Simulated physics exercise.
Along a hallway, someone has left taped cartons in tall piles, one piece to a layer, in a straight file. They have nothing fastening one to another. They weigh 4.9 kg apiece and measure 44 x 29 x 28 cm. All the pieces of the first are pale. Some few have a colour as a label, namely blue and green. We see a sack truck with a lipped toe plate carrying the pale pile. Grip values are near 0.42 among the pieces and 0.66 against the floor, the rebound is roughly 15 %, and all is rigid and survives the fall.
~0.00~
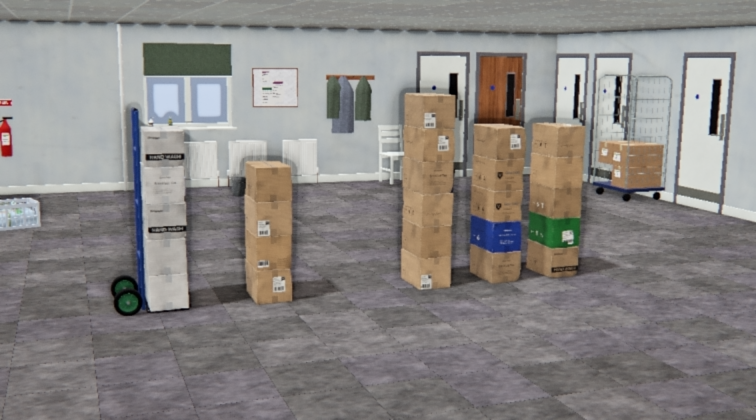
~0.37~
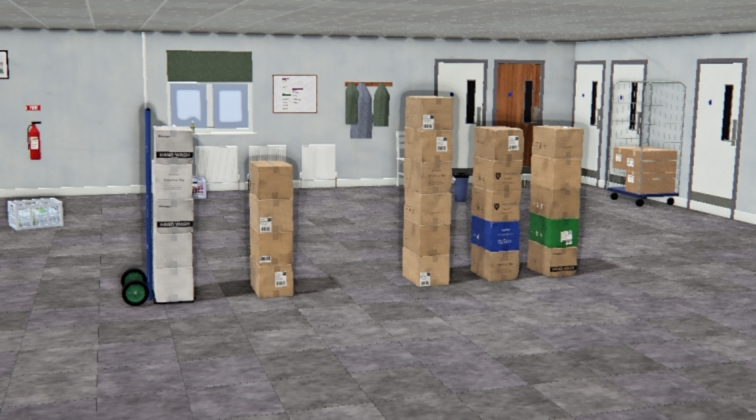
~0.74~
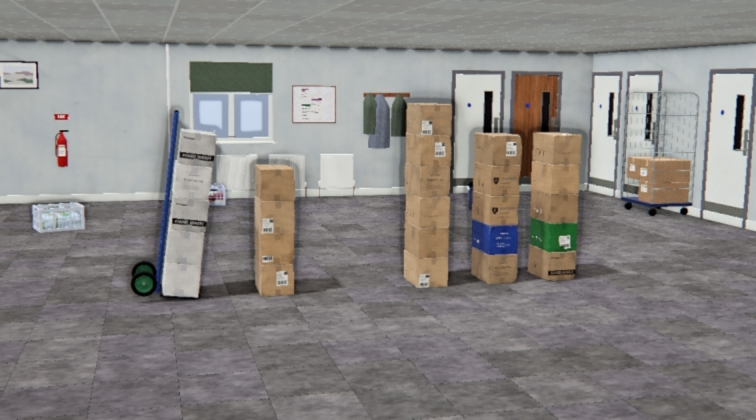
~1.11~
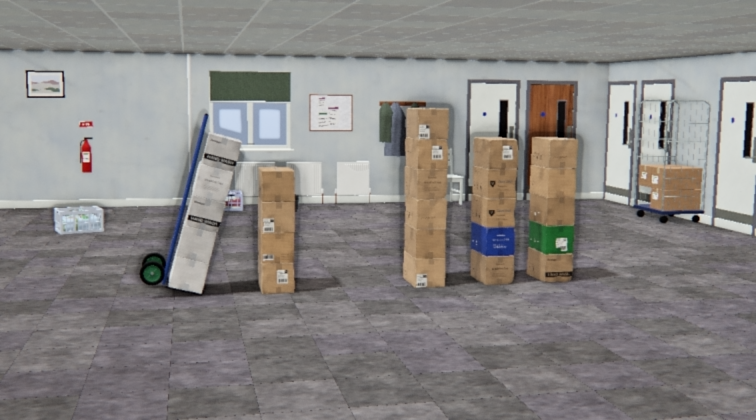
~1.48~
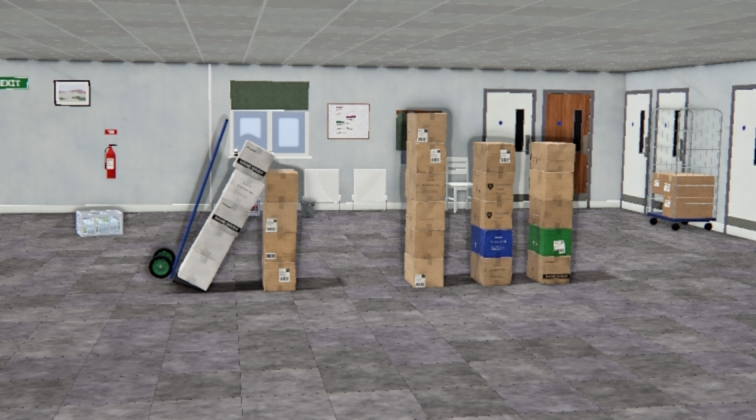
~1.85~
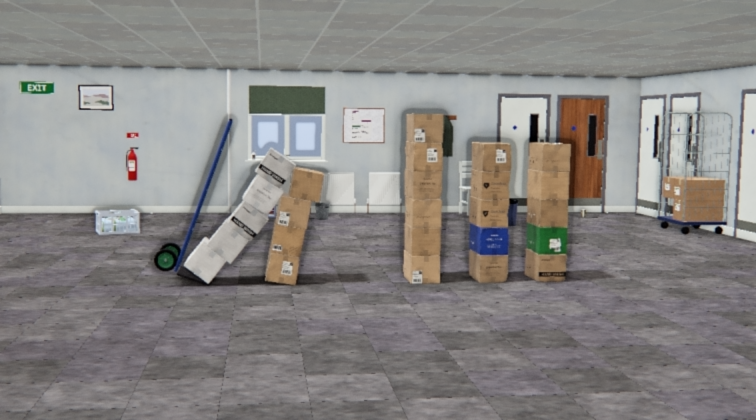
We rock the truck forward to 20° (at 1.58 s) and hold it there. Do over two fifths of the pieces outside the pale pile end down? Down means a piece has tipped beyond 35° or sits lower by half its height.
No.
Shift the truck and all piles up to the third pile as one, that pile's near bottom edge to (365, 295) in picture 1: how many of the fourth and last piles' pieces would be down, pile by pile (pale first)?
Down per pile: Fourth 0; last 0.
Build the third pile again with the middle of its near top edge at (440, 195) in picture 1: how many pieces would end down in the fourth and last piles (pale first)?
Result: Fourth pile 0, last pile 0.
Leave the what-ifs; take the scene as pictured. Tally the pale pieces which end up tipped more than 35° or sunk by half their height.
5.
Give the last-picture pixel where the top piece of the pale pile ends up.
Somewhere about (379, 237).
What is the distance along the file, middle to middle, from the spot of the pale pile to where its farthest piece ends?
180 cm.
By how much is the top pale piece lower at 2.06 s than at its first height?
Roughly 30 cm lower.
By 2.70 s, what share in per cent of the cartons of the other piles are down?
20 per cent at that moment.
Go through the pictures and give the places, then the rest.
In the first frame (we follow the side turned to the camera; the camera moves round a little), truck frame (138, 152) 0° forward; blue carton (507, 237); green carton (567, 233); no other piece has moved.
The second frame shows truck frame (149, 149) 1° forward; green carton (565, 233).
The third frame shows truck frame (173, 149) 7° forward, top of the pale pile leaning 7°; green carton (563, 238); no other piece has moved.
The fourth frame shows truck frame (198, 149) 15° forward, top of the pale pile leaning 15°; blue carton (501, 242); no other piece has moved.
The fifth frame shows truck frame (216, 152) 20° forward, top of the pale pile leaning 28°; green carton (558, 243); no other piece has moved.
The sixth frame shows truck frame (219, 151) 20° forward, top of the pale pile leaning 34°; green carton (554, 241); blue carton (494, 242); steepest lean 10°, the carton at (307, 186); 4 stirred so far.
Around 2.06 s, 5 of the pale pile down; none of the 20 other cartons down, 4 disturbed.
Around 2.28 s, 5 of the pale pile down; 4 of the 20 other cartons down.
Finally (5.2 s), 5 of the pale pile down; 4 of the 20 other cartons down; green carton unmoved; blue carton unmoved. That is 20 per cent. Seen by the last camera, middles, green carton near (546, 238), blue carton near (488, 239).
